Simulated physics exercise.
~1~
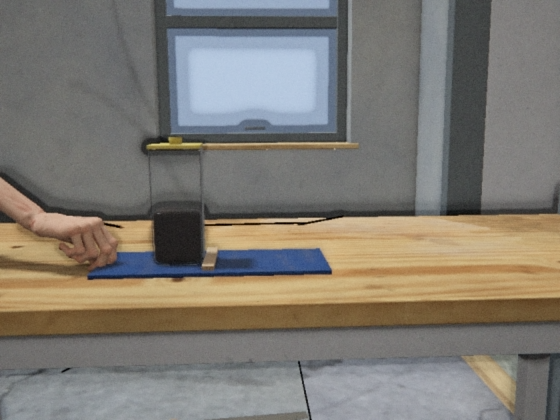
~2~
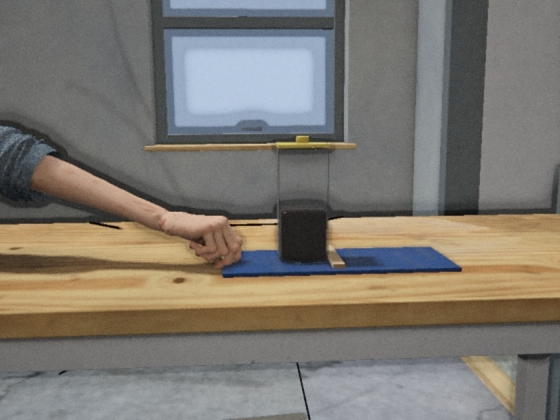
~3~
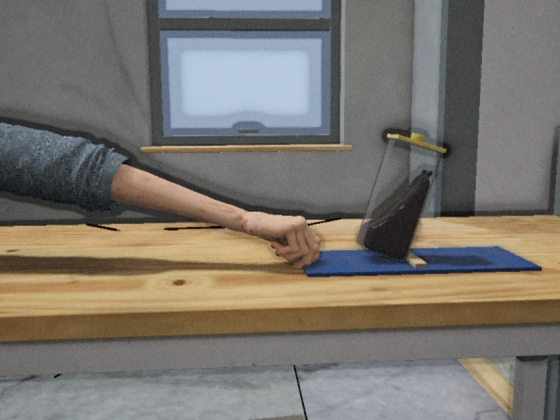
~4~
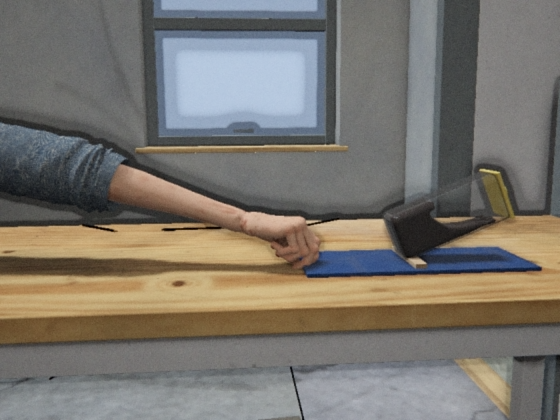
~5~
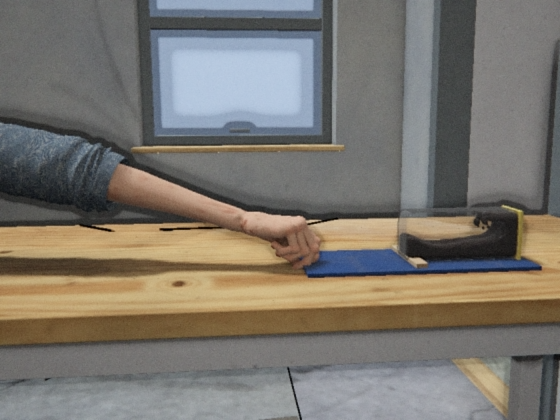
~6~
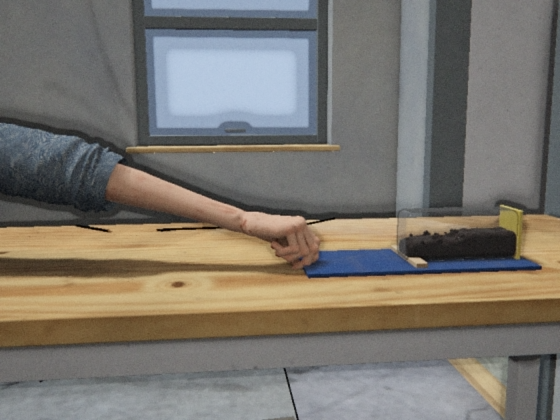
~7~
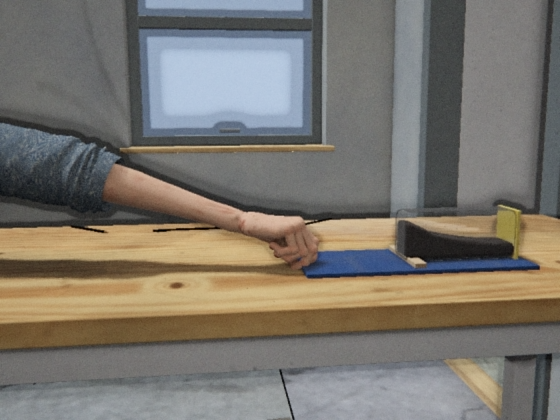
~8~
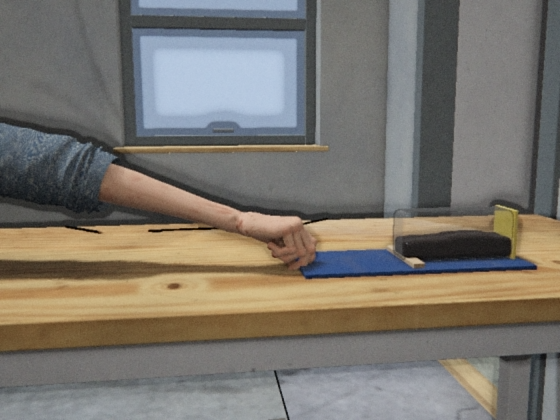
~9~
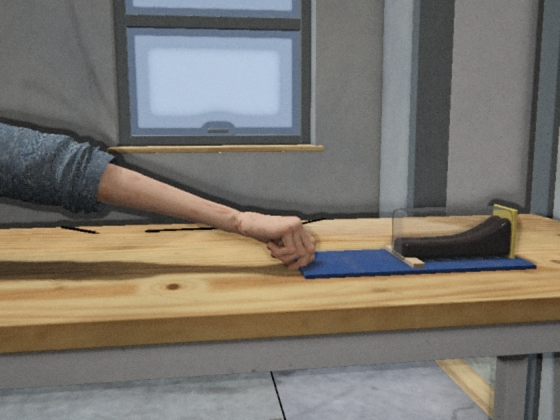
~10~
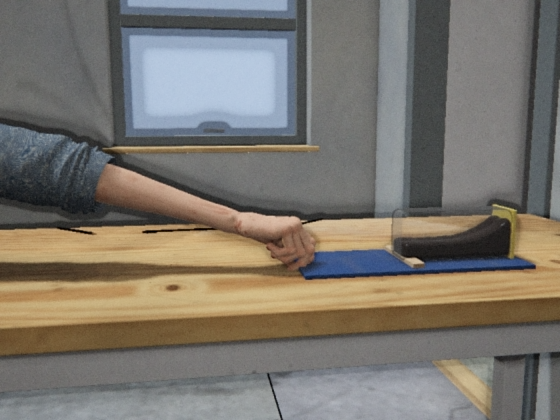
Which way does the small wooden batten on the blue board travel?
The batten moves to the right, along with the board that the hand is sliding.
